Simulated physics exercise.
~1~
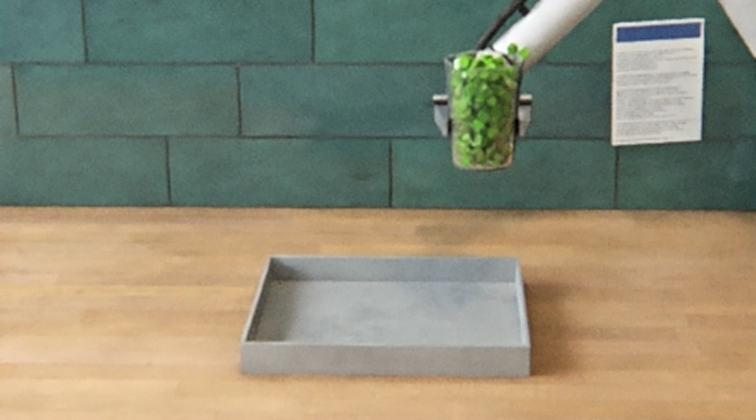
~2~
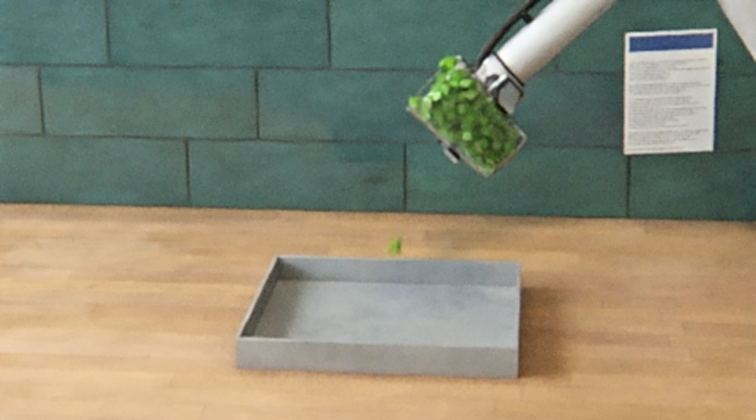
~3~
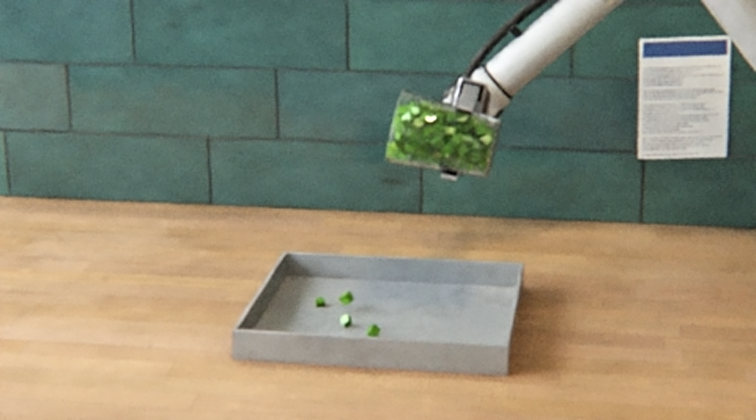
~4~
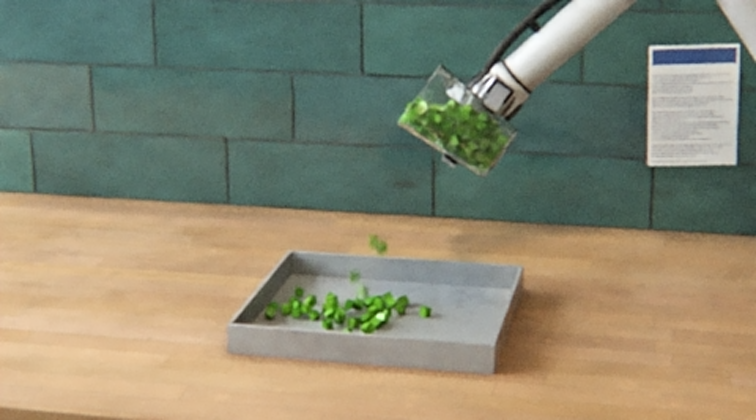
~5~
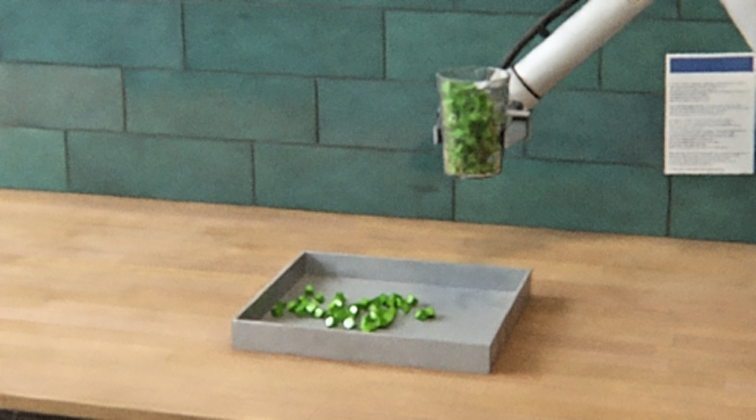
Green vegetable pieces tumbling from a clear cup tipped by a robotic arm into a grey tray, the cup ending upright, still mostly full.
